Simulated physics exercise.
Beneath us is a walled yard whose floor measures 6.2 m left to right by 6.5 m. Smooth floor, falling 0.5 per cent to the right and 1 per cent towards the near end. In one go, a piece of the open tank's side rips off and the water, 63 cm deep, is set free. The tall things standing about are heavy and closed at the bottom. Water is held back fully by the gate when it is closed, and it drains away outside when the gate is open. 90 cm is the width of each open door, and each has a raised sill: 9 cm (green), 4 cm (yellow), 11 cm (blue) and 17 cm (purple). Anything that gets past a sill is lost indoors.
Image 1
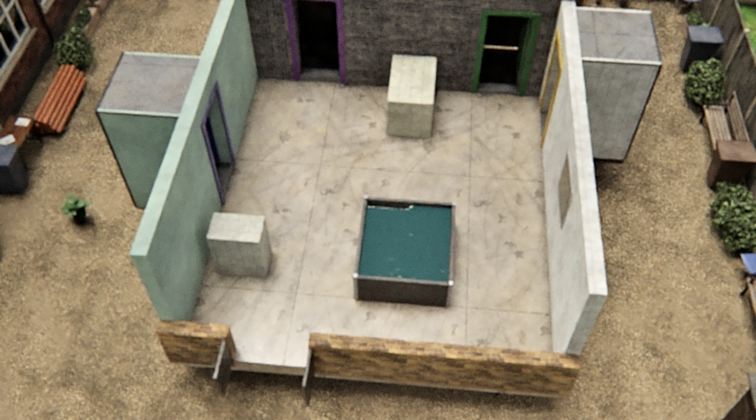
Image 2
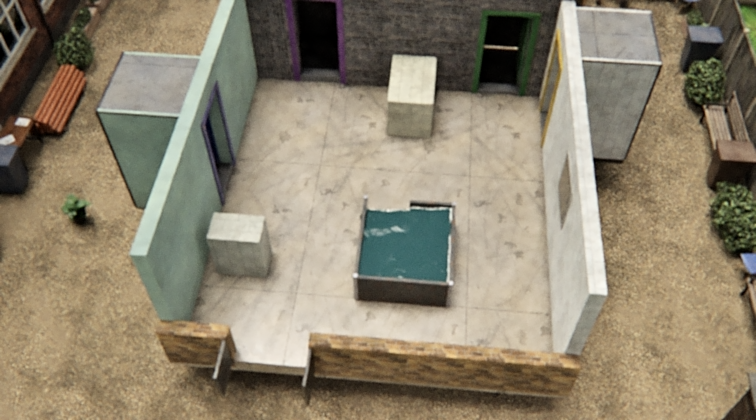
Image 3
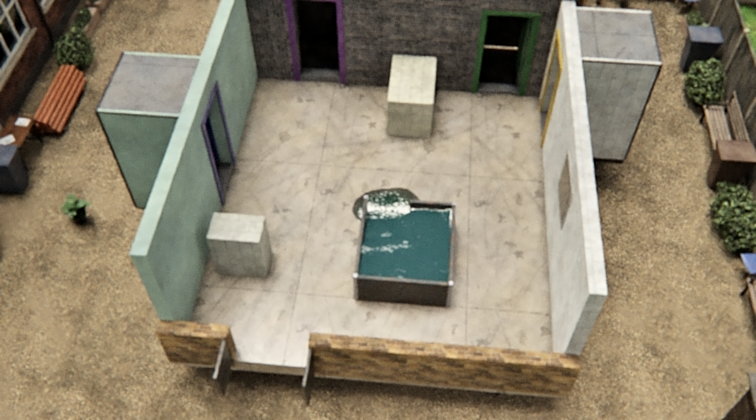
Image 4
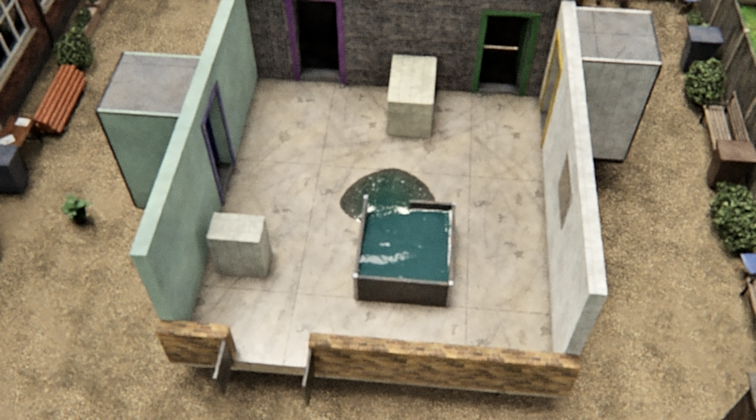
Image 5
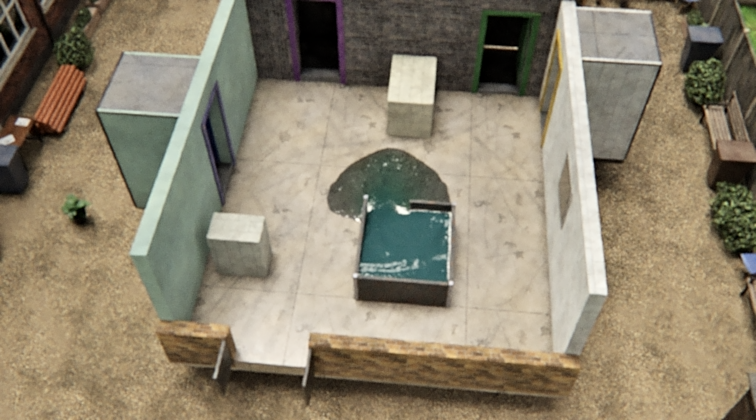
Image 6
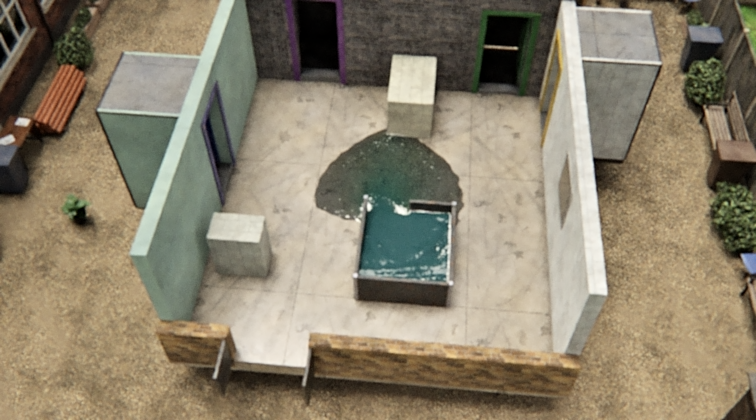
Water pouring through a gap in the far side of an open tank, spreading in a dark fan across a walled yard's pale floor.
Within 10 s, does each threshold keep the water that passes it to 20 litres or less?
Outcome: At the green door the total will be lower than the limit, at the yellow door the total will be higher than the limit, at the blue door the total will be lower than the limit, at the purple door the total will be lower than the limit.
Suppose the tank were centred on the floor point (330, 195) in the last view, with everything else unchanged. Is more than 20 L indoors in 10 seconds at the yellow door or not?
Lab note: Yellow door, limit held.
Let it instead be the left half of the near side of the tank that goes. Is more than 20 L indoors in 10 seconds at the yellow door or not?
Measured against that limit, the yellow door stays within it.
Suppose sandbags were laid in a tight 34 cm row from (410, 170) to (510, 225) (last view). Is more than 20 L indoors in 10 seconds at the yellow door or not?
Against that limit: Yellow under.
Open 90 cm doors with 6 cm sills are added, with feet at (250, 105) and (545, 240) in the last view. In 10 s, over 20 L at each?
Well, the first one ends up on the high side, the second one on the low side.
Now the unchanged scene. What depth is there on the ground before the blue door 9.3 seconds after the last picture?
It averages close to 4.0 centimetres.
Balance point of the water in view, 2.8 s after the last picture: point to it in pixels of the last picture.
Roughly (382, 176) in the last picture.
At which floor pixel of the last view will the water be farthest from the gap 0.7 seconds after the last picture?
I'd mark it close to (355, 86).
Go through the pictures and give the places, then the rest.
The open tank at (406, 242) is whole and still, 63 cm deep, in the first frame.
The front is at a hidden place, 0.5 m from the gap on the open tank's far side; 0.1 m2 of floor is under water; 63 cm left at the back of the open tank, in the second frame.
Water pours out on the open tank's far side and has run 0.8 m, to (403, 192); typically 8 cm deep outside, 63 cm at the open tank's back, in the third frame.
Water pours out on the open tank's far side and has run 1.3 m, to (402, 173); typically 6 cm deep outside, 63 cm at the open tank's back, in the fourth frame.
Water pours out on the open tank's far side and has run 1.8 m, to (386, 152); typically 4 cm deep outside, 58 cm at the open tank's back, in the fifth frame.
Water pours out on the open tank's far side and has run 2.3 m, to (382, 134); typically 4 cm deep outside, 53 cm at the open tank's back, in the sixth frame.
Then, 0.7 s after the last picture water covers 25 % of the floor and is deepest (27 cm) near (399, 138); green door not reached, yellow door not reached, blue door not reached, purple door not reached.
Then, 1.5 s after the last picture water covers 40 % of the floor and is deepest (22 cm) near (399, 144); green door 8 cm at the sill, 0 L in, yellow door not reached, blue door not reached, purple door 18 cm at the sill, 0 L in.
Then, 2.8 s after the last picture water covers 45 % of the floor and is deepest (22 cm) near (258, 79); green door 8 cm at the sill, 0 L in, yellow door 11 cm at the sill, 30 L in, blue door 2 cm at the sill, 0 L in, purple door 11 cm at the sill, 1 L in.
Then, 5.3 s after the last picture water covers 60 % of the floor and is deepest (14 cm) near (250, 249); green door 6 cm at the sill, 1 L in, yellow door 7 cm at the sill, 71 L in, blue door 4 cm at the sill, 0 L in, purple door 9 cm at the sill, 2 L in.
Then, 9.3 s after the last picture water covers 90 % of the floor and is deepest (9 cm) near (241, 249); green door 3 cm at the sill, 1 L in, yellow door 5 cm at the sill, 88 L in, blue door 4 cm at the sill, 0 L in, purple door 3 cm at the sill, 2 L in.
